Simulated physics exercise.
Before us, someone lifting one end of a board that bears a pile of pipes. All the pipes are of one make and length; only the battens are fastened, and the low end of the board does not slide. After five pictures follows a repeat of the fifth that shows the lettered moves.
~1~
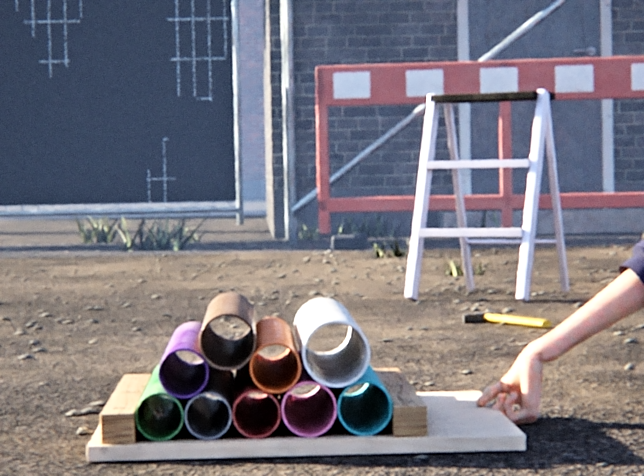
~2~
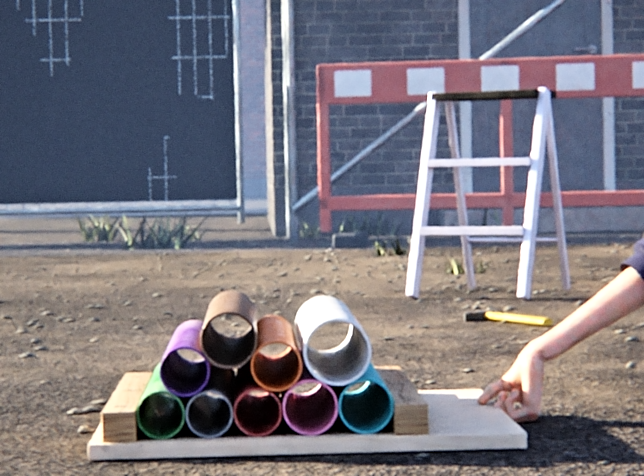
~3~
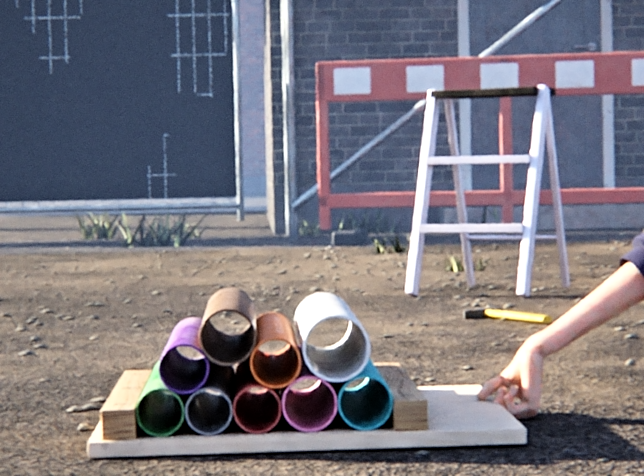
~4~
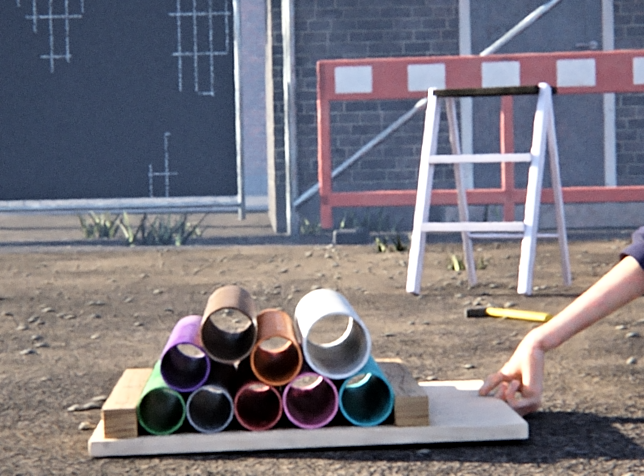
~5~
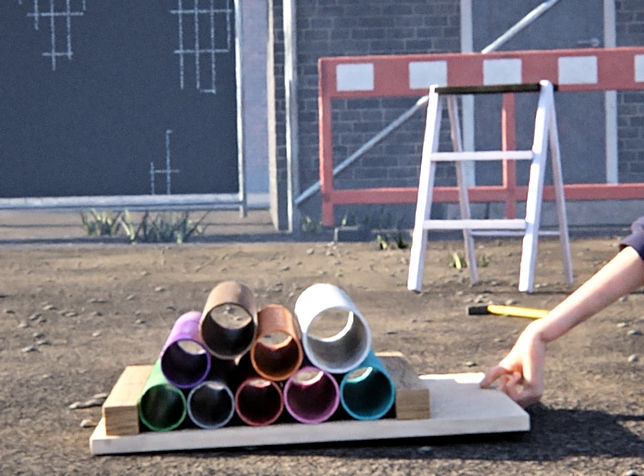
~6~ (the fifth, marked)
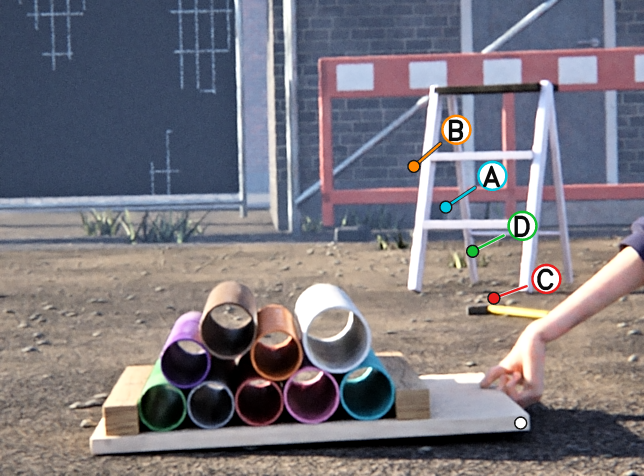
A hand slightly raising the right end of a board bearing stacked colourful pipes between wooden battens, the pile staying together.
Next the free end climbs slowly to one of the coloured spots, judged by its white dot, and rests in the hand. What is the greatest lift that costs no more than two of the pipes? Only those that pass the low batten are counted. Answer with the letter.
It can be raised to C.
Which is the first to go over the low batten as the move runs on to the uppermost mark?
It is the purple one.
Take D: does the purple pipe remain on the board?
No.
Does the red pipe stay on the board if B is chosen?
Yes.
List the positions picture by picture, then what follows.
In the first picture, purple pipe (184, 373); orange pipe (275, 368); white pipe (336, 353).
In the second picture, white pipe (337, 352); brown pipe (229, 340).
In the third picture, board (303, 404); grey pipe (209, 411).
In the fourth picture, board (304, 401); green pipe (162, 411); grey pipe (210, 409).
In the fifth picture, board (305, 396); green pipe (162, 407); grey pipe (211, 405).
On the marked copy, A at (446, 207); B at (414, 166); C at (494, 298); D at (472, 252); the white dot at (520, 423).
With C. Early on, board at 15°.
Further on, board at 19°.
At the end, board at 19°, two over the low batten (purple, brown).
As for the rest, A four over the low batten (purple, orange, white, brown); B four over the low batten (purple, orange, white, brown); D three over the low batten (purple, orange, brown).
